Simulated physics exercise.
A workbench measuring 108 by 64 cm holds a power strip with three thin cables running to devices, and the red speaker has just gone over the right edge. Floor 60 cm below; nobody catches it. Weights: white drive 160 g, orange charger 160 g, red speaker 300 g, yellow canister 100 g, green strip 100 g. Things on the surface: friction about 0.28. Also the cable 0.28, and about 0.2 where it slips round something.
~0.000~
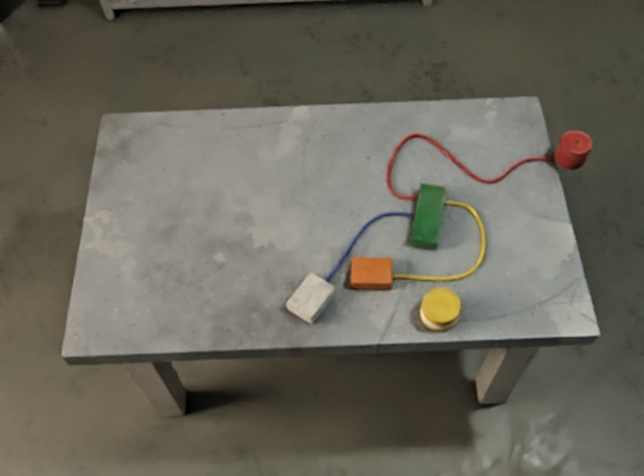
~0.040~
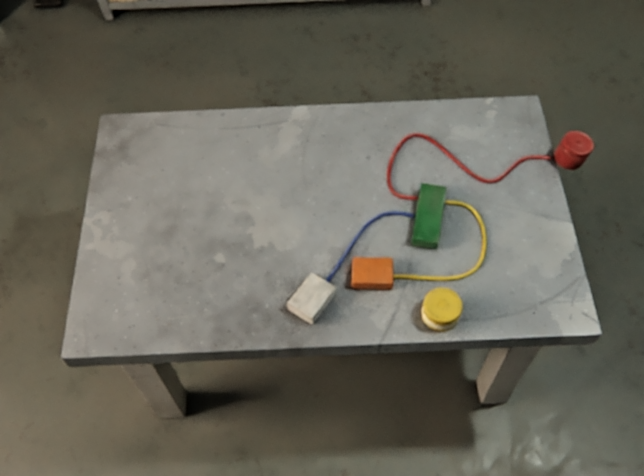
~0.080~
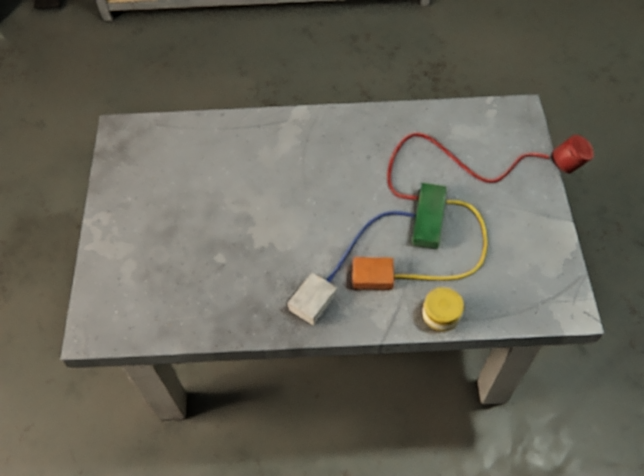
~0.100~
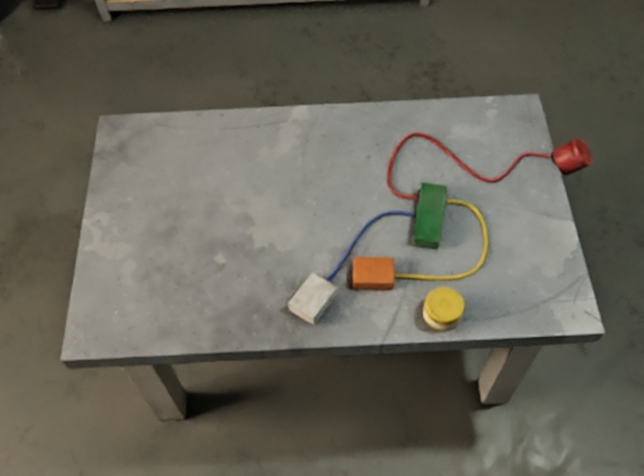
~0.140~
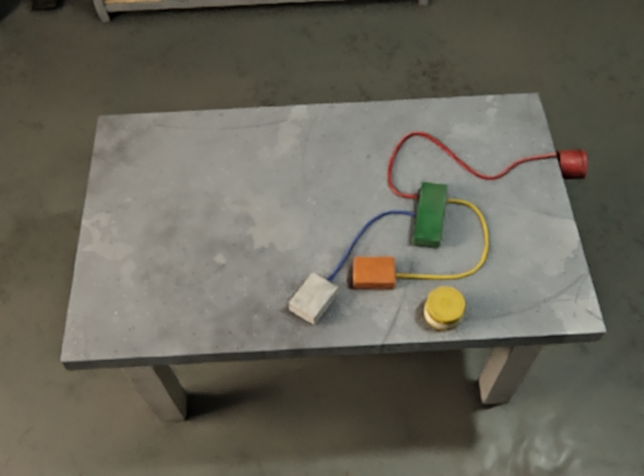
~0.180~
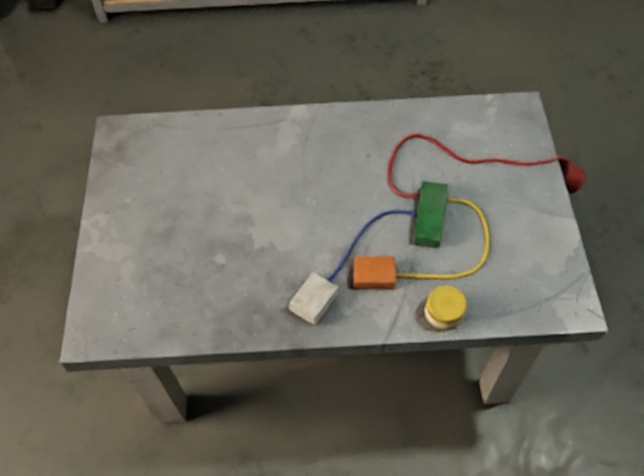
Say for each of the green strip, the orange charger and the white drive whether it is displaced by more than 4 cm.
Per item: Green strip: Yes; orange charger: Yes; white drive: Yes.
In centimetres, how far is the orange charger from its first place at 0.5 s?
Roughly 5 cm.
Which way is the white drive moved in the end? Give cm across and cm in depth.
About 50 cm rightward and 30 cm farther off.
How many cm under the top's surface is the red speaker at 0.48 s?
50 cm.
After 0.5 s, the strip's end of the red cable at (522, 211); green strip 18 cm off its start, white drive 15 cm off its start, orange charger 5 cm off its start.
After 0.8 s, the strip has left the top; white drive 45 cm off its start, green strip over the edge, orange charger 10 cm off its start.
After 1.1 s, the strip has left the top; white drive 56 cm off its start at (516, 161), green strip over the edge, orange charger 14 cm off its start at (443, 261).
After 1.4 s, the strip has left the top; white drive 58 cm off its start, green strip over the edge, orange charger 20 cm off its start.
After 2.6 s, the strip has left the top; white drive 58 cm off its start at (531, 164), green strip over the edge, orange charger 21 cm off its start at (476, 253), red speaker over the edge.
